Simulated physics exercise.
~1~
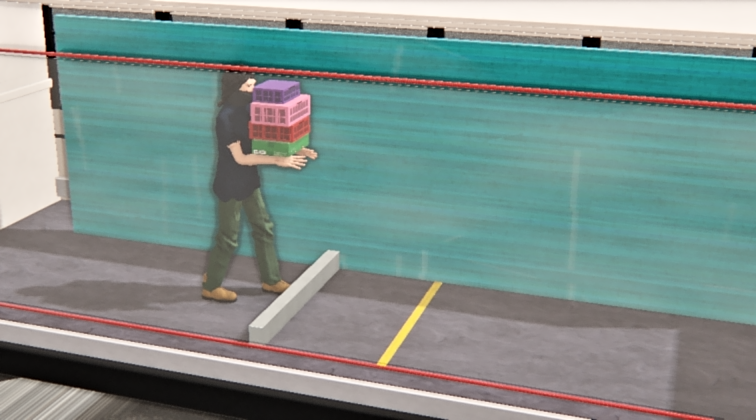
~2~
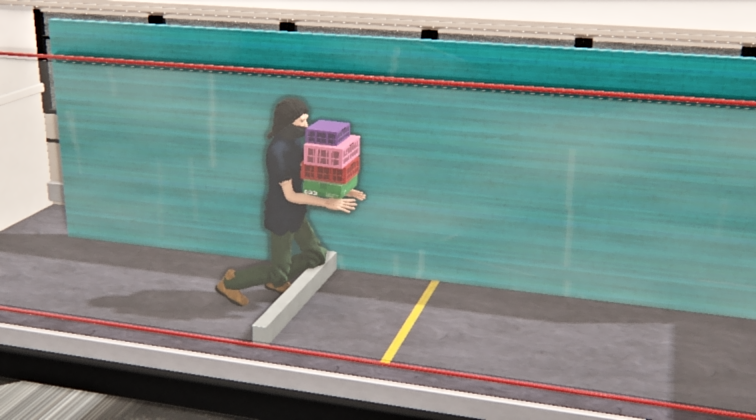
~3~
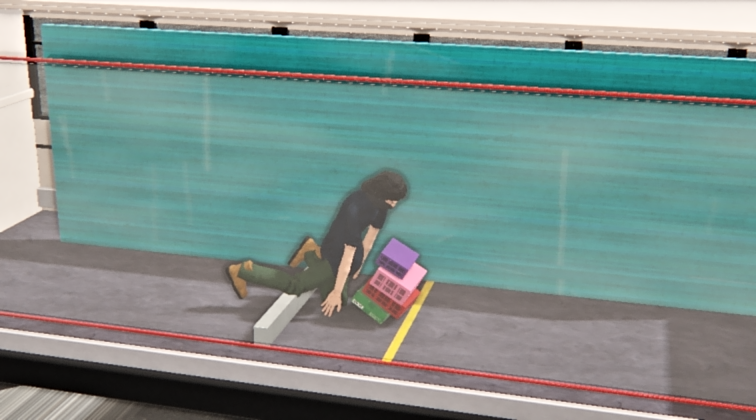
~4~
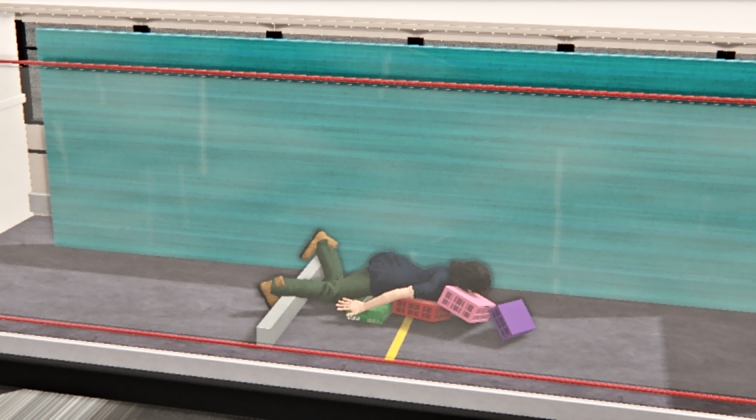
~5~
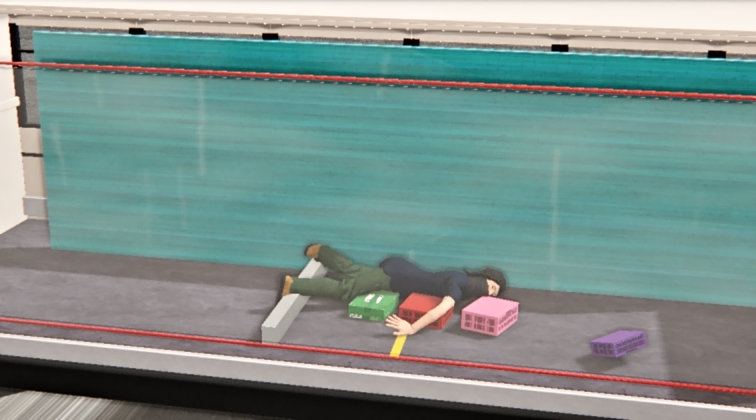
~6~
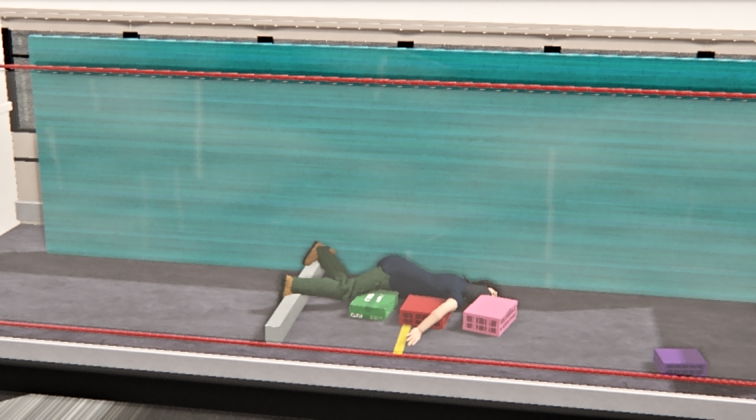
A long-haired person in a dark top and green trousers carries a loose stack of four boxes on both forearms, moving right toward a low grey rail. The legs catch at the rail and the body pitches forward over it, knees buckling. The stack tilts and drops ahead as the person collapses face down, arms falling to the floor. The boxes spread out in a row, and the purple one tumbles and slides farthest right. At the end, the person lies still with head past the yellow line, the green box short of it, and the red, pink and purple boxes beyond.
